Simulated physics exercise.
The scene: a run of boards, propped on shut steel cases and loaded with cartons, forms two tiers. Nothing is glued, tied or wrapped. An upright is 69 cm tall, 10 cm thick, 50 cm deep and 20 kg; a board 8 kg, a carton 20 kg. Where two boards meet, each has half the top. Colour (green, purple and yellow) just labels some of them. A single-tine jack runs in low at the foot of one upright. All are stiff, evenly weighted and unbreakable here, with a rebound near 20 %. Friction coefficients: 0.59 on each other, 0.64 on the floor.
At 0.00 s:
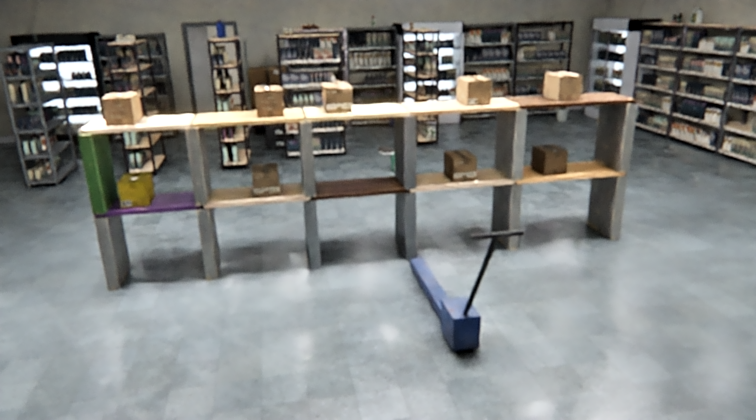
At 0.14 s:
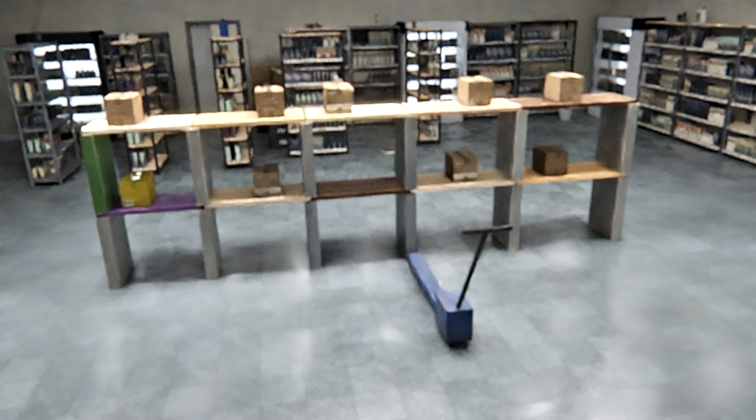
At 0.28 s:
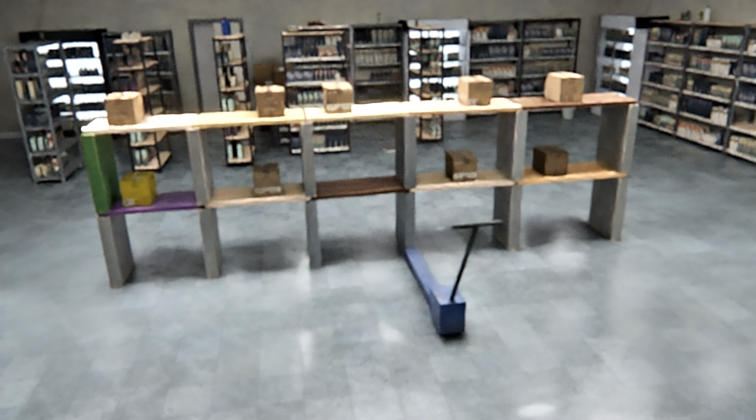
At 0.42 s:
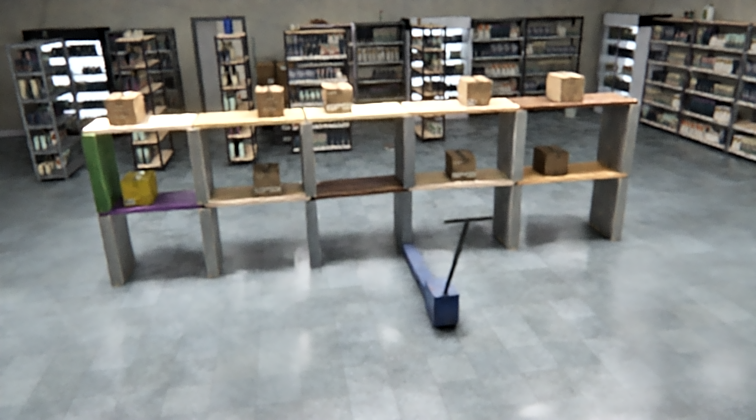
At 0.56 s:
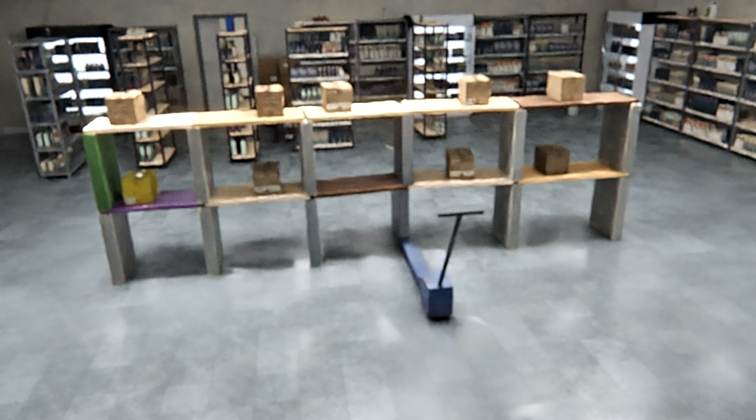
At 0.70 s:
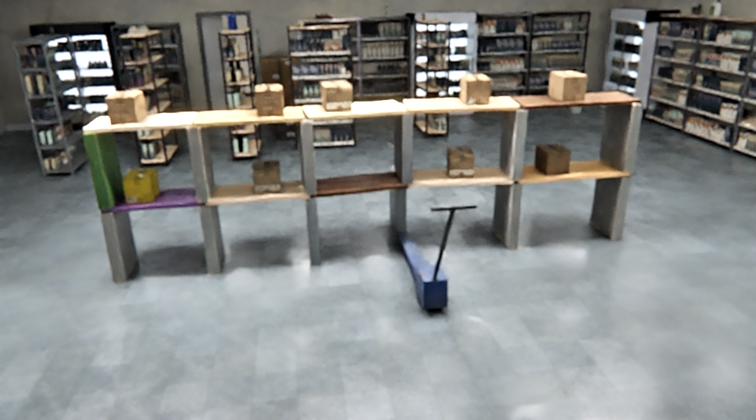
Blue pallet jack with an upright black handle sliding slowly away under a long two-tier shelf of cartons, its handle gradually straightening.
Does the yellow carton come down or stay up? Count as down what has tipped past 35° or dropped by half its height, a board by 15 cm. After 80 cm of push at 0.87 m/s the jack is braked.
It stays up.
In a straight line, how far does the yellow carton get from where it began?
Roughly 0 cm away.
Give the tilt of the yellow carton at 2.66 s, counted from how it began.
About 0°.
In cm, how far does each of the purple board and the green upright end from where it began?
Purple 0, green 0.
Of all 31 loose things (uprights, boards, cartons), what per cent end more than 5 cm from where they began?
It is 55 per cent.
After 1.16 s, 2 of the 31 pieces down; yellow carton unmoved.
After 1.70 s, 8 of the 31 pieces down; yellow carton unmoved.
After 2.10 s, 9 of the 31 pieces down; yellow carton unmoved.
After 2.66 s, 12 of the 31 pieces down; yellow carton unmoved.
At rest (4.0 s), 12 of the 31 pieces down; yellow carton unmoved; green upright unmoved; purple board unmoved. As the last picture would show them, middles, yellow carton near (142, 186), green upright near (106, 165).
